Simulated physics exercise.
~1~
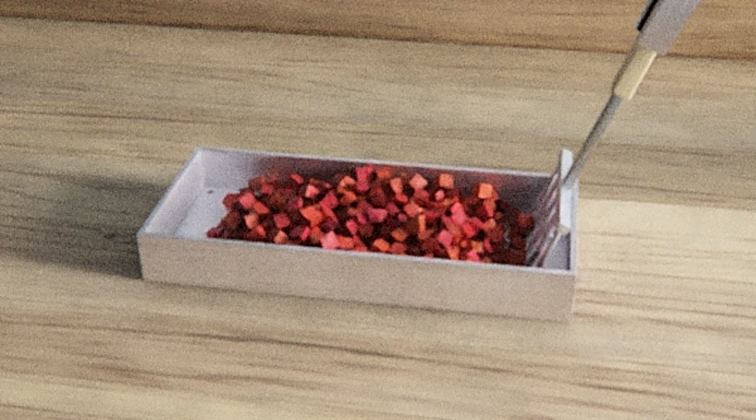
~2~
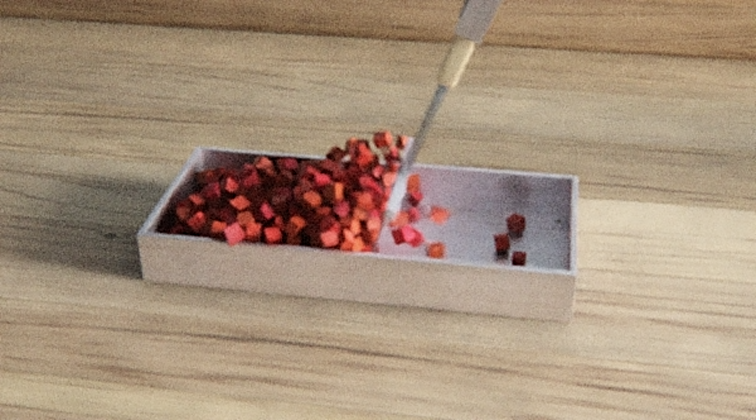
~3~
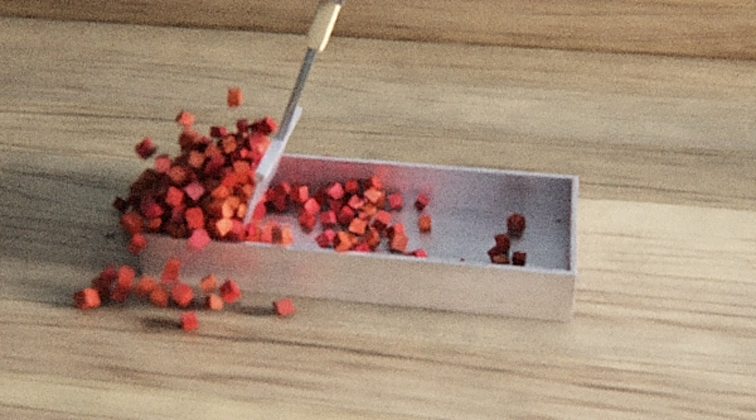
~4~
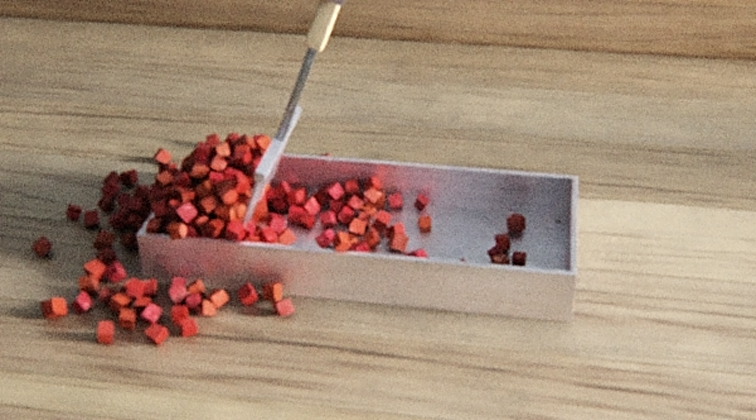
On a wooden surface, a fork pushes red cubes left through a tray, spilling many.
